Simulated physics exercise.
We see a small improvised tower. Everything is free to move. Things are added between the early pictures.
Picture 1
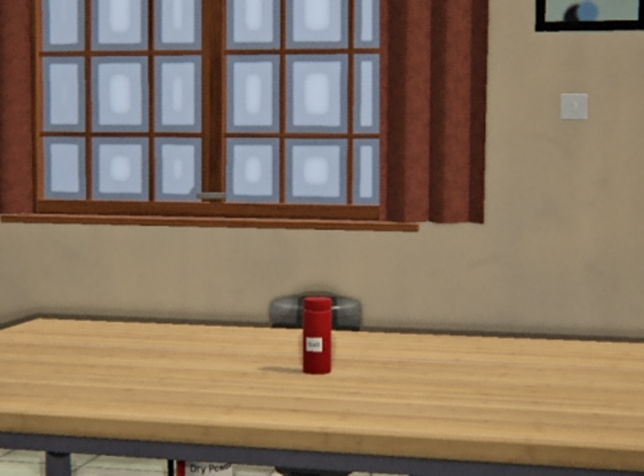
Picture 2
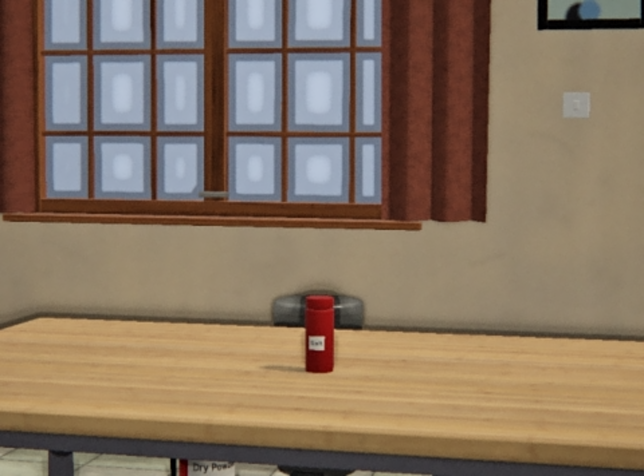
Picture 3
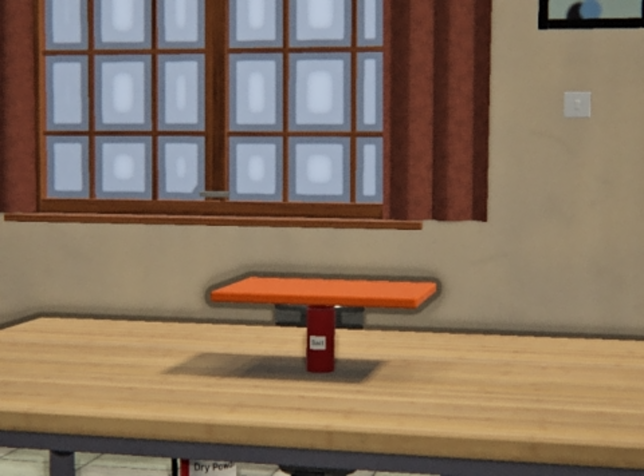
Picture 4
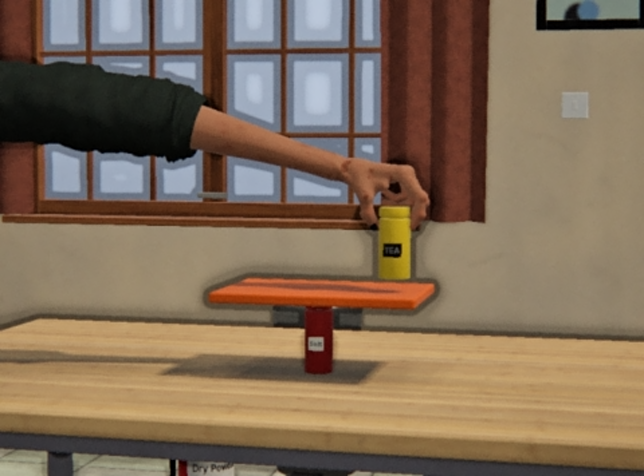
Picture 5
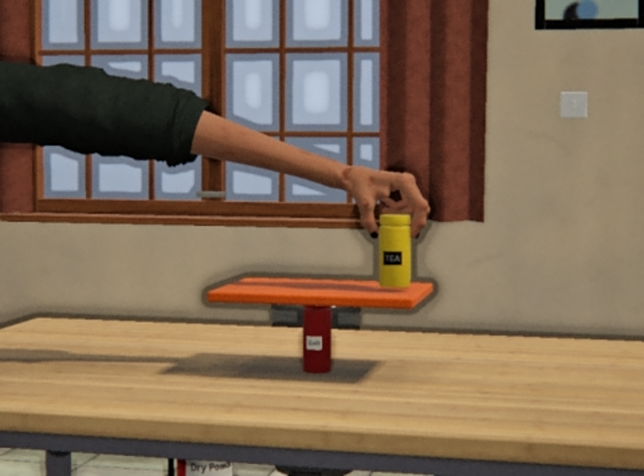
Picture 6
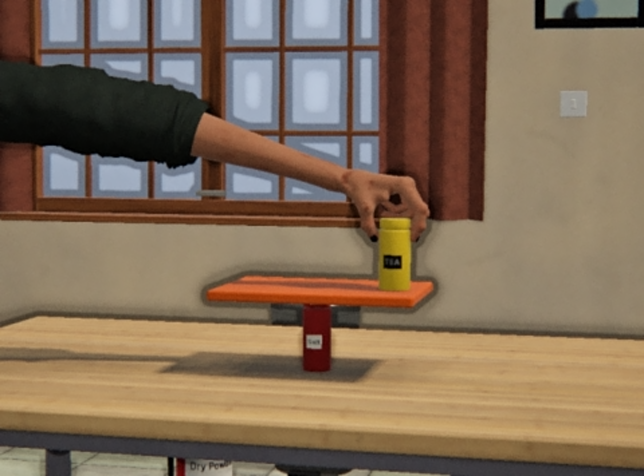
A small red shaker stands on a pale wooden table, seen from slightly above its top, with a brown-framed window and red-brown curtains at left behind it and a beige wall at right. An orange board appears flat across the shaker, and a dark-sleeved arm reaches in from the left, lowering a yellow shaker onto the board's right end. The hand keeps hold of it, while the view shifts barely at all.
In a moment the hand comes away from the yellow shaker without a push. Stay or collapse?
It loses its balance.
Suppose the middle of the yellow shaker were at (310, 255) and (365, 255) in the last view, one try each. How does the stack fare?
First, it holds; second, it loses its balance.
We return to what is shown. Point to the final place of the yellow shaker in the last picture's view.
Near (489, 364).
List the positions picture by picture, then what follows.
In the first frame, the last thing is not in view yet; red shaker (317, 335).
In the second frame, the last thing is not in view yet; red shaker (320, 334).
In the third frame, the last thing is not in view yet; red shaker (321, 334).
The fourth frame shows coming down; yellow shaker (395, 243); red shaker (319, 335).
The fifth frame shows coming down; yellow shaker (395, 250); red shaker (317, 334).
The sixth frame shows set down, still held; yellow shaker (395, 254); red shaker (317, 333).
Then, 0.40 s past the last view, yellow shaker now fallen; orange lid rocked 47° from its first pose.
Then, 0.60 s past the last view, orange lid now fallen; red shaker rocked 69° from its first pose.
Finally, fallen, red shaker, orange lid and yellow shaker. Final places as the last picture's camera would see them, yellow shaker near (489, 364). The stack comes apart.
